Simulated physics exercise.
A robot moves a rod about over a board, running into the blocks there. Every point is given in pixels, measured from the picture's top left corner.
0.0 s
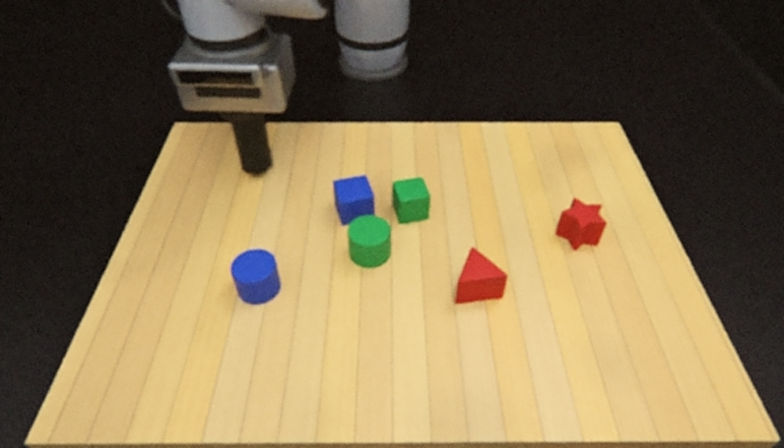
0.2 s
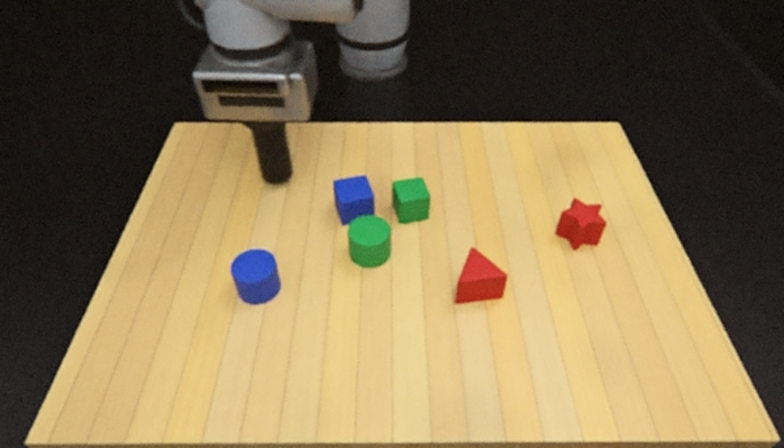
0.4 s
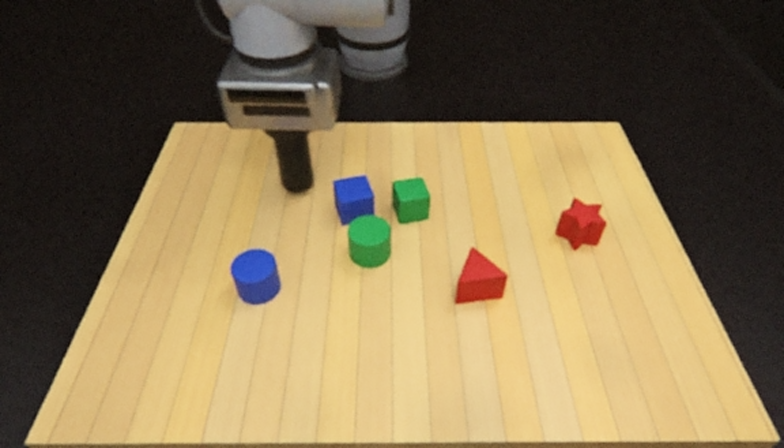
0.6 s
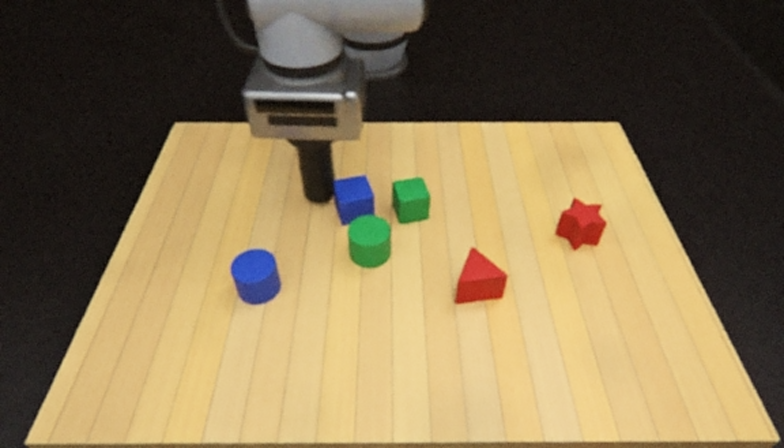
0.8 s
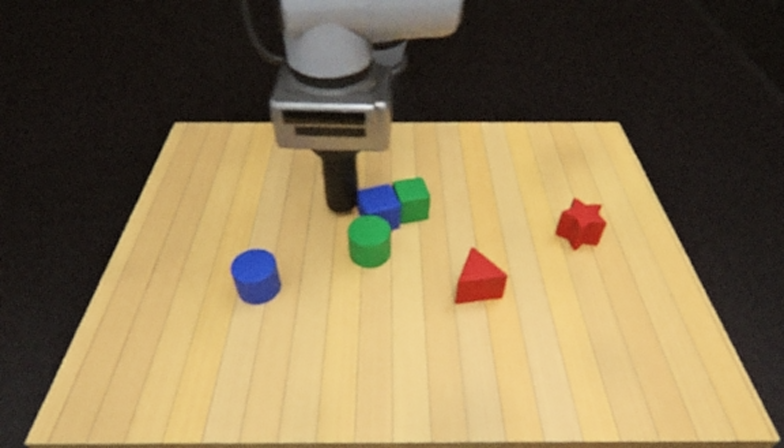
Robot arm moving a black rod rightward across a wooden board and pushing the blue cube up against the green cube.
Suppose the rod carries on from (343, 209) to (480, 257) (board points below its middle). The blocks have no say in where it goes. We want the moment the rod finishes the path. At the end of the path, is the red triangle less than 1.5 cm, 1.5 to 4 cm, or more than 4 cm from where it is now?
Short of 1.5 cm.
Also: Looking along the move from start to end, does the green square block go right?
No, I don't think so.
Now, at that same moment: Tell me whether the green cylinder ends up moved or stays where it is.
That block stays.
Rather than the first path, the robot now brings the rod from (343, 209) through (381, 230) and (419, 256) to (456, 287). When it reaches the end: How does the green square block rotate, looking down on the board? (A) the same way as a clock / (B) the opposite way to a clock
B (the opposite way to a clock)
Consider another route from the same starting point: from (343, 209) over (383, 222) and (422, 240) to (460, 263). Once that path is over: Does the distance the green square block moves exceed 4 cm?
Answer: Yes.
On the path given first. One third of the way, rod (386, 217); blue square block (427, 206), turned 25° anticlockwise; green square block (446, 187), turned 30° anticlockwise.
Two thirds of the way, rod (432, 233); blue square block (469, 212), turned 80° anticlockwise; green square block (452, 185), turned 55° anticlockwise.
At the end, rod (481, 250); green cylinder unmoved; blue square block (501, 212), turned 130° anticlockwise; green square block (452, 185), turned 55° anticlockwise; red triangle unmoved.
